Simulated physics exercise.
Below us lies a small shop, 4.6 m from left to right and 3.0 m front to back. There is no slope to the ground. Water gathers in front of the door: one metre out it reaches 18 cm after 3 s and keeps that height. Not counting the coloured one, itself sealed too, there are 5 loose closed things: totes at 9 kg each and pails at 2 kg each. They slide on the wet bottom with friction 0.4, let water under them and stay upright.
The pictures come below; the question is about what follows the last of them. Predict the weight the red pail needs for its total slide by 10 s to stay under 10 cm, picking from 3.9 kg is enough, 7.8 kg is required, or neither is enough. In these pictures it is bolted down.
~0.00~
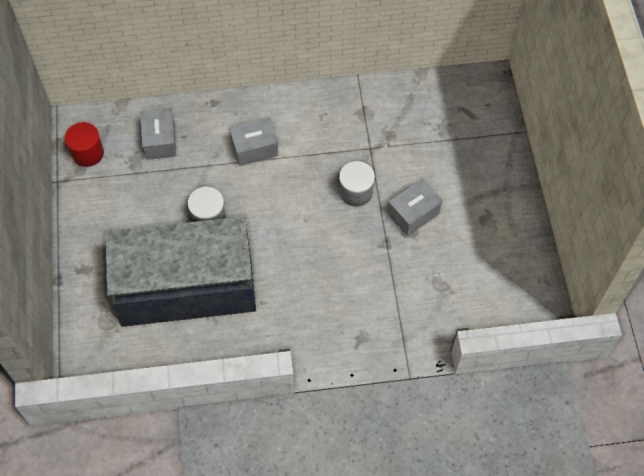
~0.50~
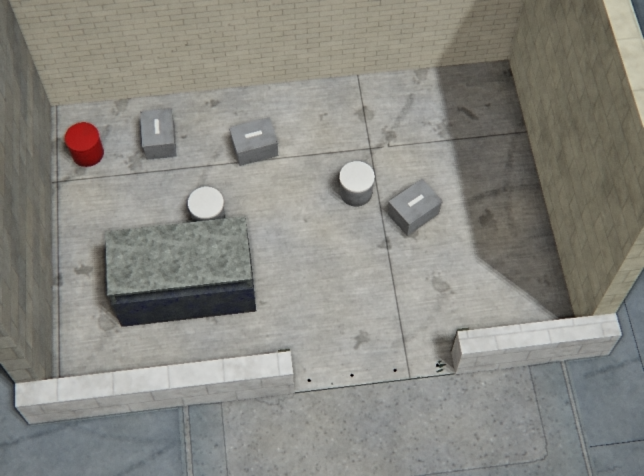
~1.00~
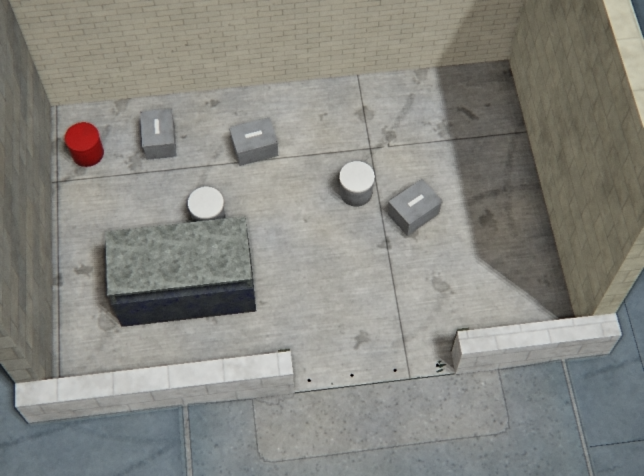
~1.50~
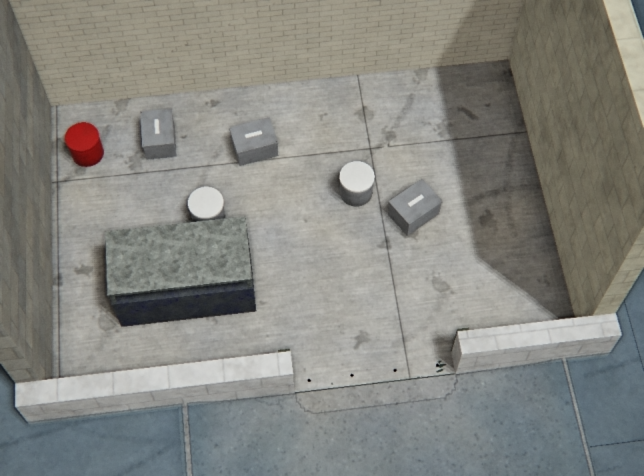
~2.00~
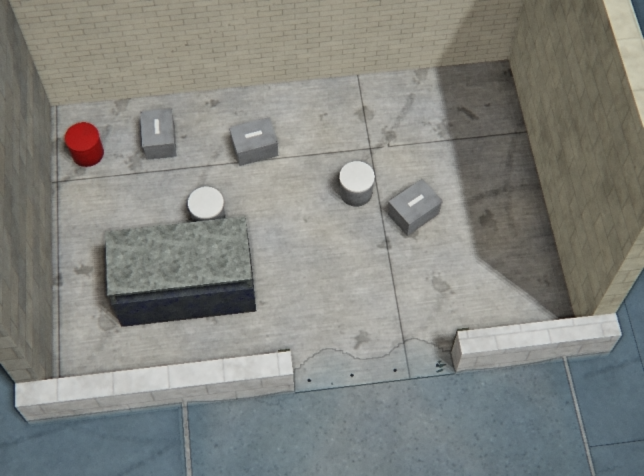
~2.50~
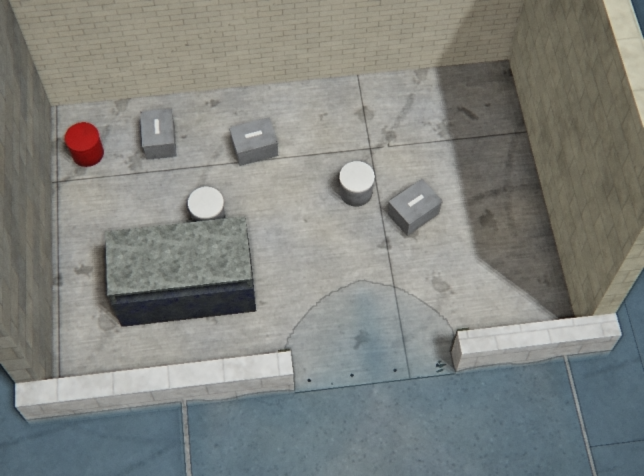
Outcome: Neither mass serves.
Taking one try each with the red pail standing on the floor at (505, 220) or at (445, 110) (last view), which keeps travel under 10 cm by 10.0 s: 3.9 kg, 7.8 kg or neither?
In order: Both fall short; both fall short.
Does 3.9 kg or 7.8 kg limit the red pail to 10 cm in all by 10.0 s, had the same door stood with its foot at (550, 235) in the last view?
The answer is that neither mass suffices.
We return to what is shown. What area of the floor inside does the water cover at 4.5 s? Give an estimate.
I'd put it close to 7.5 m2.
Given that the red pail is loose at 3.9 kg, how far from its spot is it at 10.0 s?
Shift: About 150 cm.
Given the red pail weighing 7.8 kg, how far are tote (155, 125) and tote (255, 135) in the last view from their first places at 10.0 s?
One is off by 120 cm, the other by 200 cm, in the order asked.
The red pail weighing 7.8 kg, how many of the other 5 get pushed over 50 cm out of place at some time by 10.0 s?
The tally stands at 4.
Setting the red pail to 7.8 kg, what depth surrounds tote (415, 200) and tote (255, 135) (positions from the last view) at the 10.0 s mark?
I'd put it at 13 cm and 9 cm respectively.
After 3.5 s the red pail would be 0 cm from its start with 3.9 kg and 0 cm from its start with 7.8 kg; 0 cm of water round it then.
After 4.5 s the red pail would be 0 cm from its start with 3.9 kg and 0 cm from its start with 7.8 kg; 0 cm of water round it then.
After 7.0 s the red pail would be 2 cm from its start with 3.9 kg and 0 cm from its start with 7.8 kg; 5 cm of water round it then.
After 10.0 s the red pail would be 174 cm from its start with 3.9 kg and 121 cm from its start with 7.8 kg; 8 cm of water round it then.
